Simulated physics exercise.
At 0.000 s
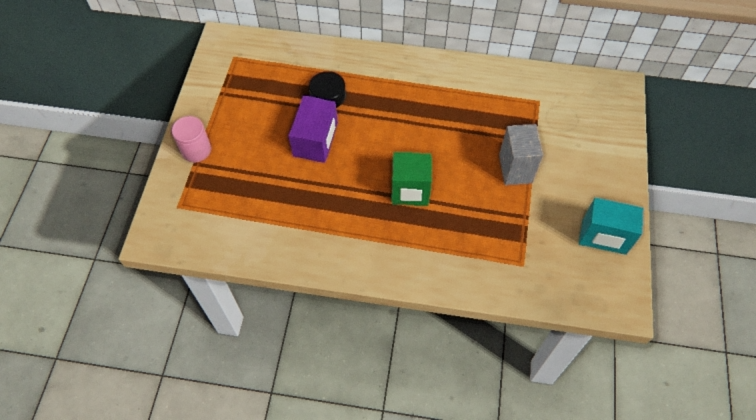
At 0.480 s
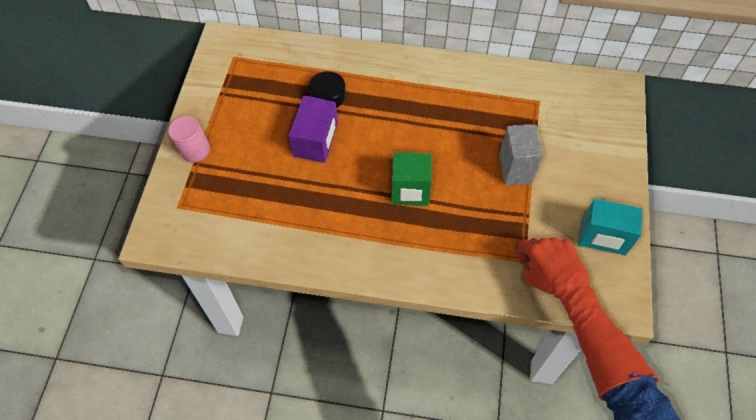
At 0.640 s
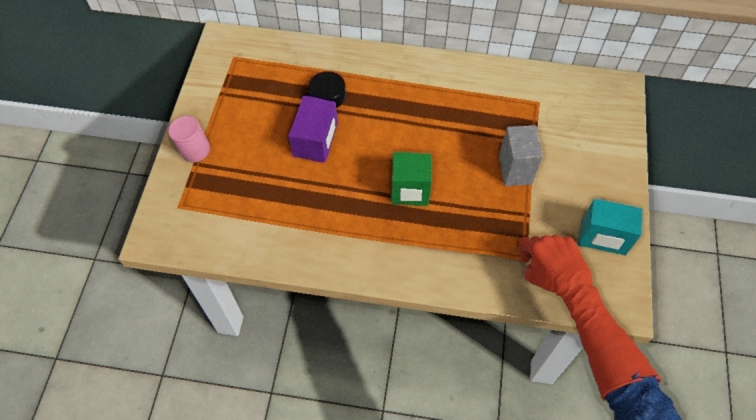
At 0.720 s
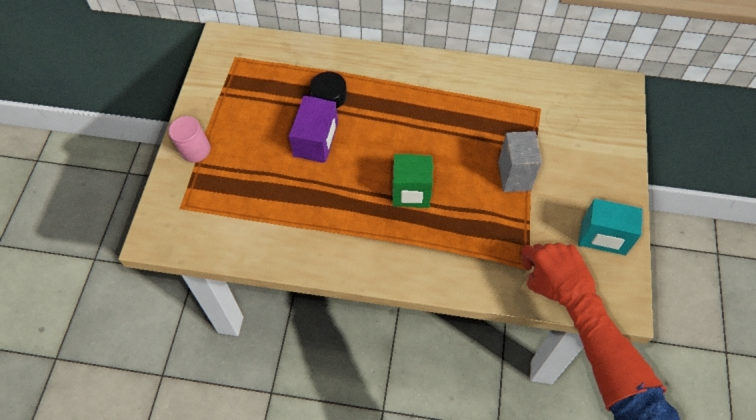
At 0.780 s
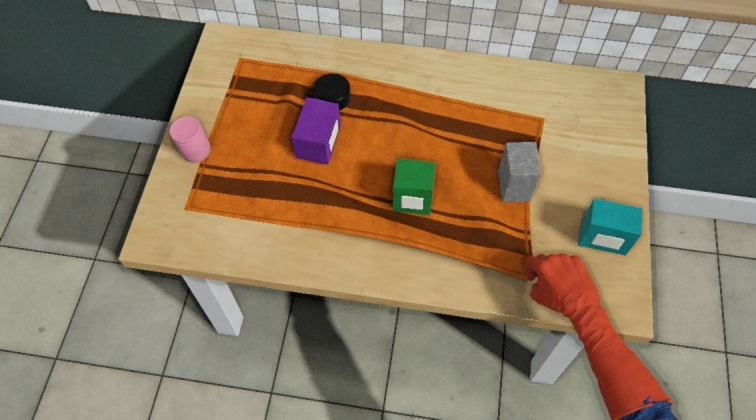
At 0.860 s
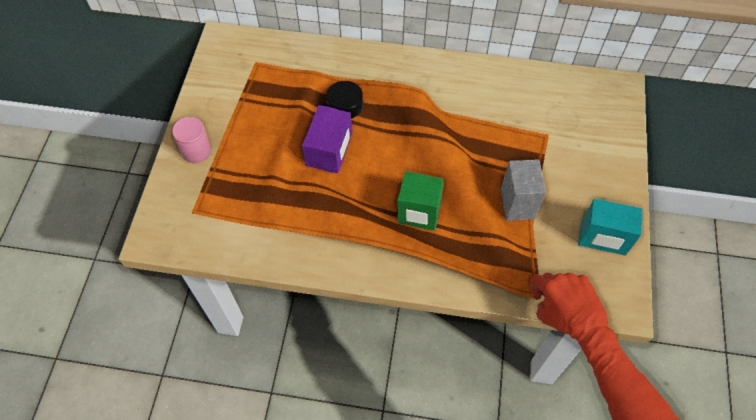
A red-gloved hand reaches in from the lower right and grips the near right corner of an orange striped cloth on a wooden table, seen from above in a tiled room. On the cloth sit a black tub, purple and green boxes and a grey block, with a pink tub left and a teal carton right. The hand drags the corner slightly right and towards the viewer, rippling the cloth and shifting the four things on it.
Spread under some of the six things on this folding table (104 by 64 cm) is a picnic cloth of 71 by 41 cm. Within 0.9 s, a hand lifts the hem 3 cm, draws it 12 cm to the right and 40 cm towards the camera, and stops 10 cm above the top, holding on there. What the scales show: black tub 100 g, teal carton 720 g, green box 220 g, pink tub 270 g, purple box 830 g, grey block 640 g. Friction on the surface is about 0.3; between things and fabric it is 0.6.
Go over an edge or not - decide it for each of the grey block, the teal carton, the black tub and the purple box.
The grey block winds up off. The teal carton winds up on. The black tub winds up off. The purple box winds up off.
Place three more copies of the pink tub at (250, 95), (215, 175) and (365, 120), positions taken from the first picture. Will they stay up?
Still on top, still on top, off the top.
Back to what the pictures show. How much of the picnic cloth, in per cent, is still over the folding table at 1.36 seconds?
Near 60 in a hundred.
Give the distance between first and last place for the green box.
As for the green box, it finishes over the edge.
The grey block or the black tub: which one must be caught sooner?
I'd pick the grey one.
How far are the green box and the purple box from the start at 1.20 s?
The green box is 25 cm out, the purple box 25 cm.
By 1.0 s, 95 % of the picnic cloth is still over the top; grey block 18 cm off its start, black tub 17 cm off its start, purple box 15 cm off its start.
By 1.2 s, 80 % of the picnic cloth is still over the top; grey block 31 cm off its start, black tub 29 cm off its start, purple box 25 cm off its start.
By 1.4 s, 60 % of the picnic cloth is still over the top; grey block 44 cm off its start at (589, 361), black tub 41 cm off its start at (467, 202), purple box 35 cm off its start at (429, 233).
By 1.5 s, 35 % of the picnic cloth is still over the top; black tub 58 cm off its start, grey block over the edge, purple box 45 cm off its start.
By 3.1 s, 0 % of the picnic cloth is still over the top; black tub over the edge, purple box over the edge, grey block over the edge, teal carton 0 cm off its start at (617, 216).
